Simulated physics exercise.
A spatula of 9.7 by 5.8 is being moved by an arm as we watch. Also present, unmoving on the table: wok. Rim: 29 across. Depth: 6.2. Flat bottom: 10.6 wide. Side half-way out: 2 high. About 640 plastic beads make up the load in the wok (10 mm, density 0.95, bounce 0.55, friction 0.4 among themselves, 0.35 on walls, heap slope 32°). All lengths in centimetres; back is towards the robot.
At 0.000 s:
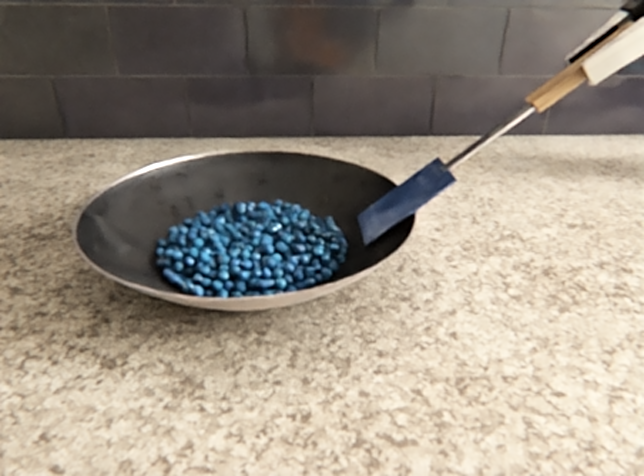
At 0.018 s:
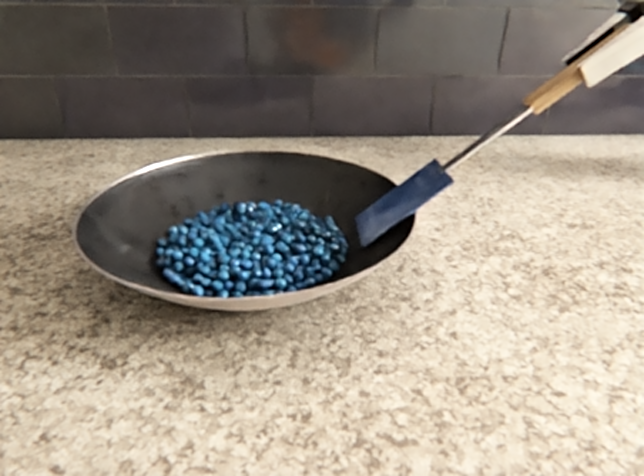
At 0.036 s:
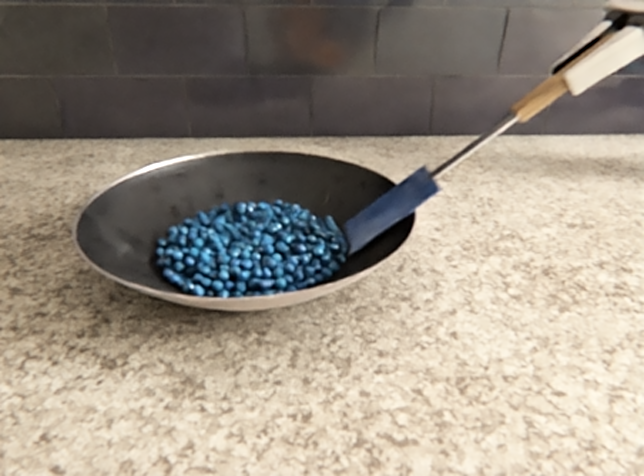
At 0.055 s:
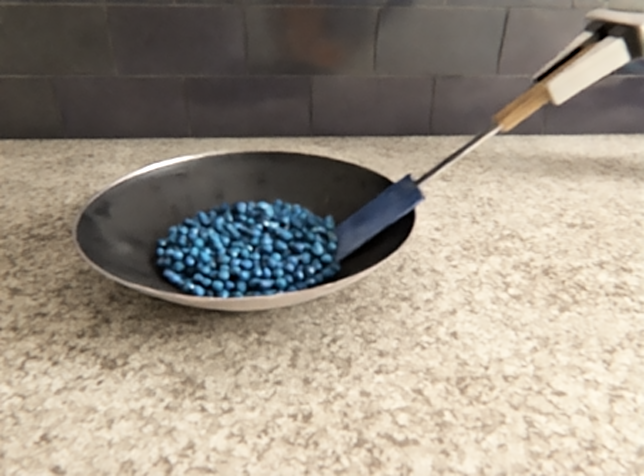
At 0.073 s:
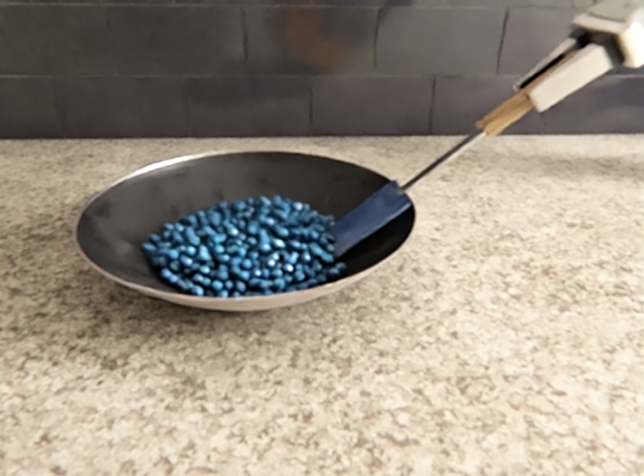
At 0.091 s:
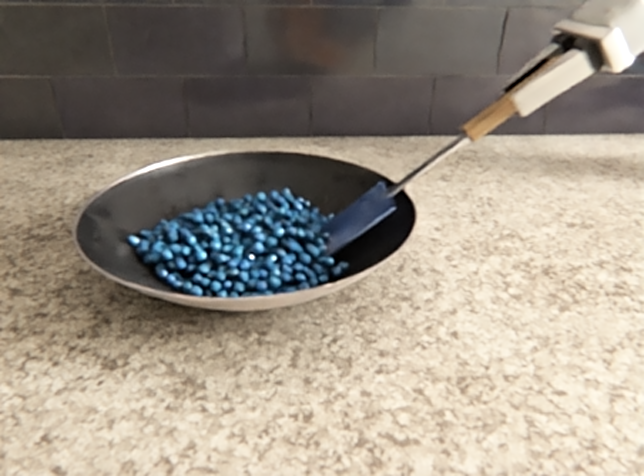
A robotic arm slid a blue spatula down and left into a dark wok of shiny blue beads on a speckled counter, pushing the pile a little toward the left while the wok stayed still.
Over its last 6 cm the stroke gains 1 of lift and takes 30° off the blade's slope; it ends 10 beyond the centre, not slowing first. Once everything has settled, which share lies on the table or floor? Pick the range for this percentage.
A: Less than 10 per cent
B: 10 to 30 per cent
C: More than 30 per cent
A.
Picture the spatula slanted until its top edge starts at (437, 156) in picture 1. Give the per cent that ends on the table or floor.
10 percent or thereabouts.
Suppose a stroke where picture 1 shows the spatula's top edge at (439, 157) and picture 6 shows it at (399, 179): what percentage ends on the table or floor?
Close to 0 in a hundred.
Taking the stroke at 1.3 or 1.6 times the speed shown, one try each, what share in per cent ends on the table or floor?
Around 10 per cent, then around 20 per cent, would end on the table or floor.
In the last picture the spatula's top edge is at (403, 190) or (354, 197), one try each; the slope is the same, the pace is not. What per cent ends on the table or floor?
Around 0 per cent, then around 20 per cent.
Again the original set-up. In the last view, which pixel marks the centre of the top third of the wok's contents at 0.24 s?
Near (176, 227).
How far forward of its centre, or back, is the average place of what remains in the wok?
It sits near 4.0 centimetres ahead of centre.
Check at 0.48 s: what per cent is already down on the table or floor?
It comes to some 5 in a hundred.
After 0.16 s, sloping 40°, highest piece 6 above the table; 635 in the wok.
After 0.24 s, sloping 31°, highest piece 6 above the table; 635 in the wok.
After 0.48 s, sloping 10°, highest piece 7 above the table; 610 in the wok, 21 on the table or floor, 4 on the blade or in flight.
After 1.53 s, sloping 10°, highest piece 7 above the table; 609 in the wok, 26 on the table or floor.
At rest, 609 in the wok, 26 on the table or floor. That is 4 % on the table or floor.
